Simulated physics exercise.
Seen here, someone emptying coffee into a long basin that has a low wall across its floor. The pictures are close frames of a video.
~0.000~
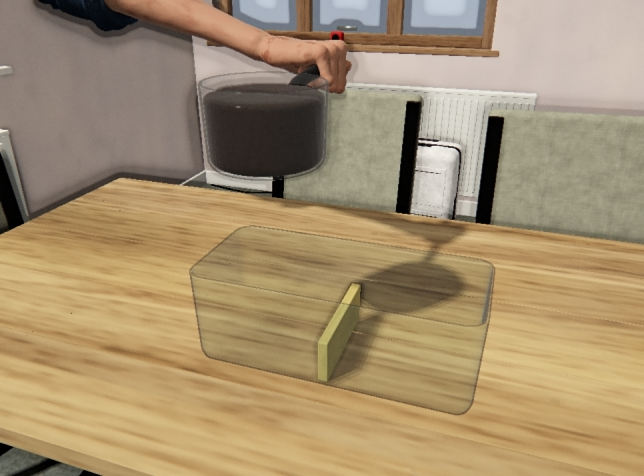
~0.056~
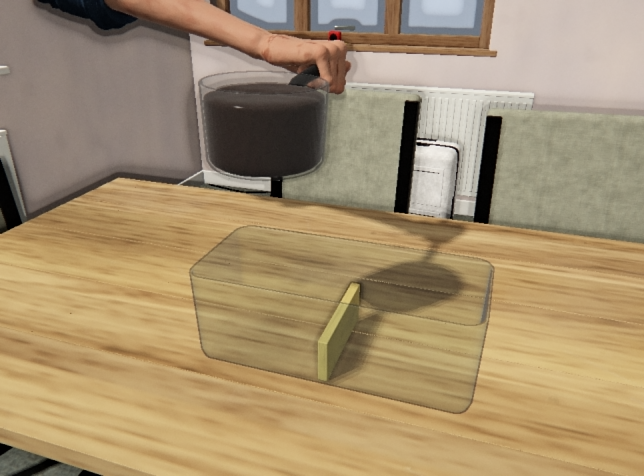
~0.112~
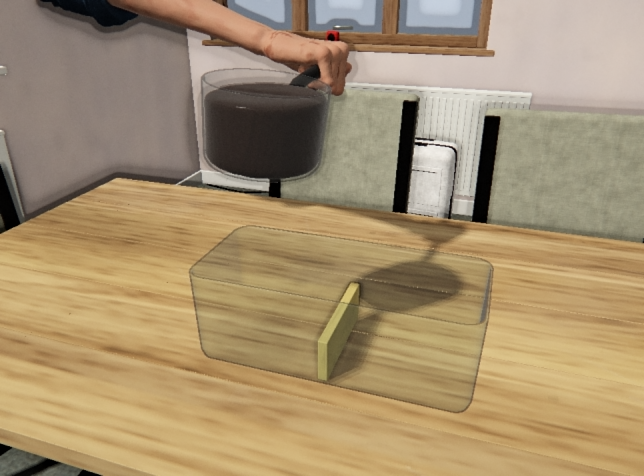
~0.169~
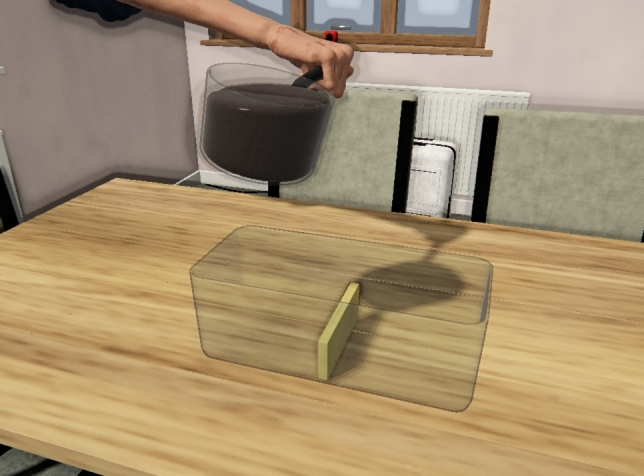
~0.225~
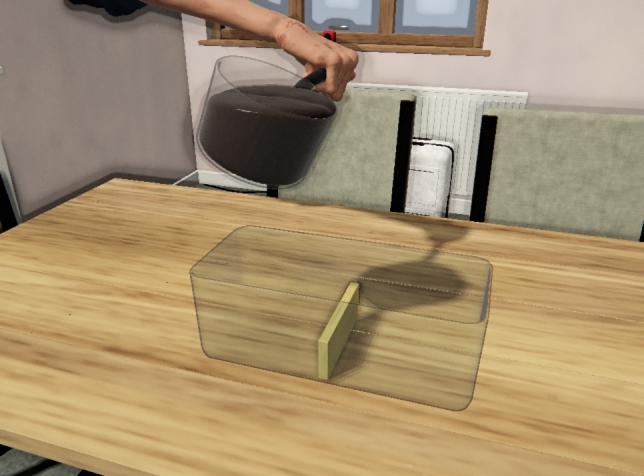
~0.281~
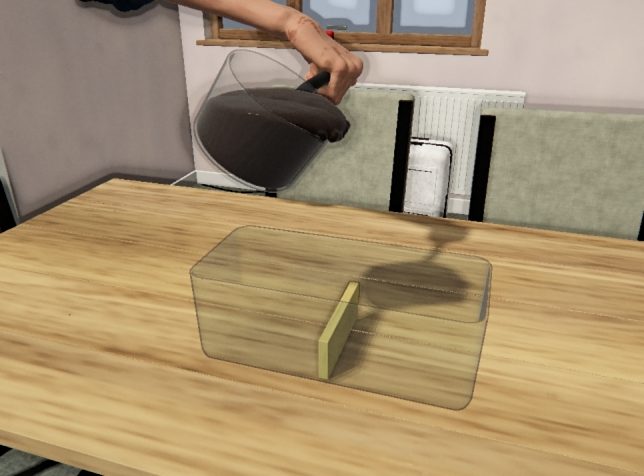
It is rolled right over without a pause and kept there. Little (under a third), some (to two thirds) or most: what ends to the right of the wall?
In the end above two thirds is right of the wall.
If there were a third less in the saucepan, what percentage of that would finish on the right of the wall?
Some 70 per cent.
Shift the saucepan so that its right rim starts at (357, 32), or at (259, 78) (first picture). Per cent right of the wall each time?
In turn 90 and 20 in a hundred.
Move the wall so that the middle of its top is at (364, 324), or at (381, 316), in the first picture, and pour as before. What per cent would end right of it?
The first gives 55 %, the second 35 %.
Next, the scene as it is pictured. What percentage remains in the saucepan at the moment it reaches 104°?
It comes to 25 per cent or so.
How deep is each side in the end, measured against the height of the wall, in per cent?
The left part 20 per cent, the right part 60.
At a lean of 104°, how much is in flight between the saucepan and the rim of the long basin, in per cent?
Near 40 %.
A moment on, the saucepan is tipped right over and 27 per cent is still to pour, 0 is left of the wall and 31 right of it.
Next, the saucepan is tipped right over and 2 per cent is still to pour, 13 is left of the wall and 78 right of it.
Then the saucepan is tipped right over and 0 per cent is still to pour, 21 is left of the wall and 78 right of it.
Later the saucepan is tipped right over and 0 per cent is still to pour, 21 is left of the wall and 78 right of it.
At rest 21 per cent lies left of the wall, 78 right of it and 2 outside.
